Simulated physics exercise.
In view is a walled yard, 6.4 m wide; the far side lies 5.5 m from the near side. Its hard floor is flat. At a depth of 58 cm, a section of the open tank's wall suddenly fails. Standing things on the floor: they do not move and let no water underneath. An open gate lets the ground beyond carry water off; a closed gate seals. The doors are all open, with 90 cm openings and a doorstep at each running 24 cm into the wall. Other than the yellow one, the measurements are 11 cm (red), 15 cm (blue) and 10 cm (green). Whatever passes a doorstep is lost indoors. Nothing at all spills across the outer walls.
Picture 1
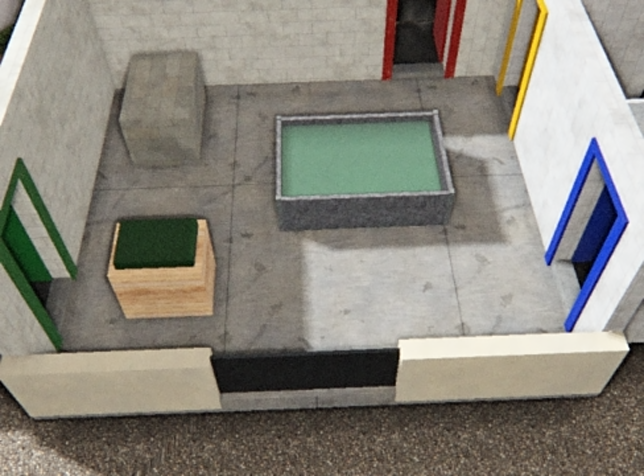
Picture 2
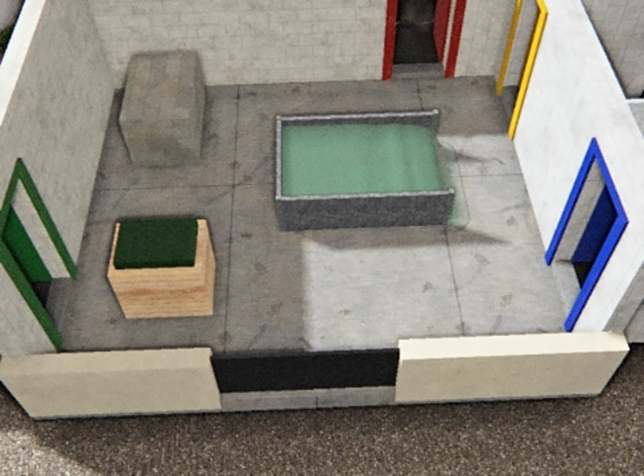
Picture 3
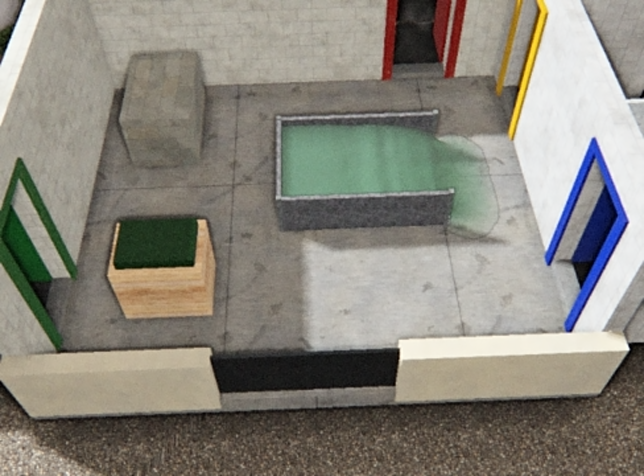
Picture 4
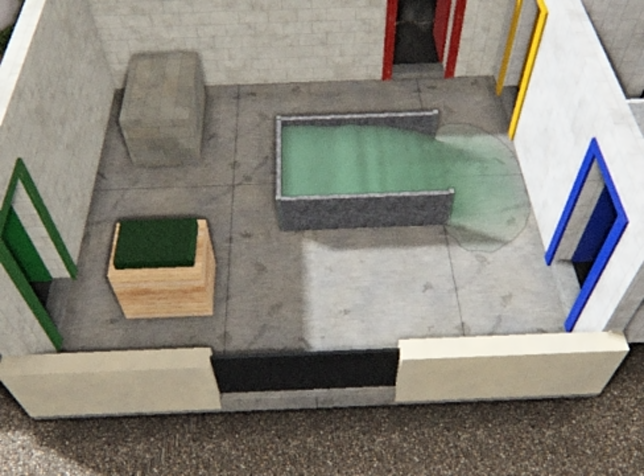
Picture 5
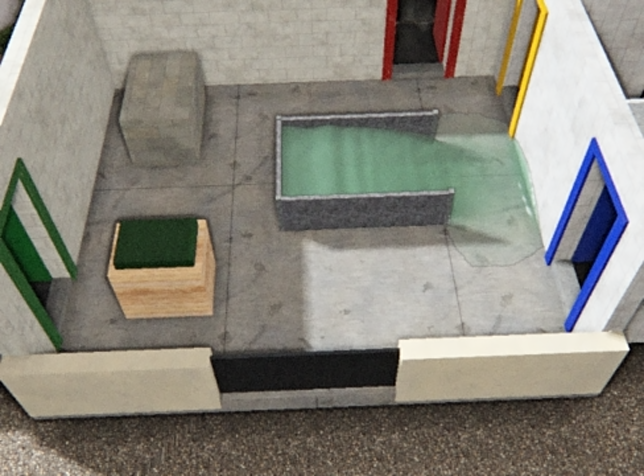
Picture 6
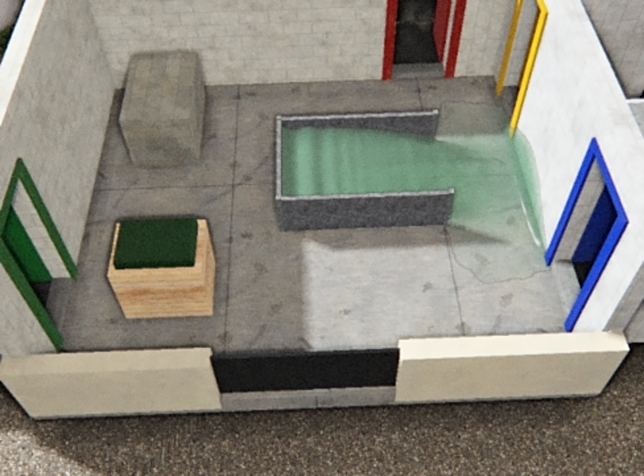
A low grey tank of green water stands in a walled yard with a grey floor, seen from above by a still camera. A pale grey block stands behind a wooden box with a dark green top on the left, with a green doorway left, red at the back, yellow and blue right. The tank's right side opens and water pours out, fanning across the floor to the right wall and yellow doorway.
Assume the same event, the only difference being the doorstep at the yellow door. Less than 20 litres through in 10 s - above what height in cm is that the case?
Above about 16 cm.
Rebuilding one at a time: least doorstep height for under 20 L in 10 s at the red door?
Red: 14.0 cm.
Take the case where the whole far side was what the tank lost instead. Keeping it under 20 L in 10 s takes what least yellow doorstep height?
A minimum of about 16 cm.
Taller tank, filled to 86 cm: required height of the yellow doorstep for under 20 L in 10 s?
The step would need to be some 26 cm high.
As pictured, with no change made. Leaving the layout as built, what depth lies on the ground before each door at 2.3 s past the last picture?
Door by door in centimetres - red 18, blue 11, green 0, yellow 16.
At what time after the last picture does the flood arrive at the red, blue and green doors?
Red: 1.0 s; blue: 0.2 s; green: 3.8 s.
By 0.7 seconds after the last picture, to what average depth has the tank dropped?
Around 33 centimetres.
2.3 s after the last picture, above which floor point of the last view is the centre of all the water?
The balance point sits at roughly (436, 193).
Then, 0.7 s after the last picture water covers 15 % of the floor, deepest (40 cm) near (522, 190); 20 cm at the yellow door, 0 litres in over its 21 cm doorstep.
Then, 2.3 s after the last picture water covers 40 % of the floor, deepest (31 cm) near (492, 85); 16 cm at the yellow door, 3 litres in over its 21 cm doorstep.
Then, 9.3 s after the last picture water covers 100 % of the floor, deepest (16 cm) near (116, 92); 5 cm at the yellow door, 4 litres in over its 21 cm doorstep.
At the yellow door as built, the water peaked near 21 cm, 1.1 s after the last picture.
With a doorstep of 14.5 cm, 30 litres would have come in within the 10 s; with 19.5 cm, 7 litres. So under 20 litres takes about 16 cm.
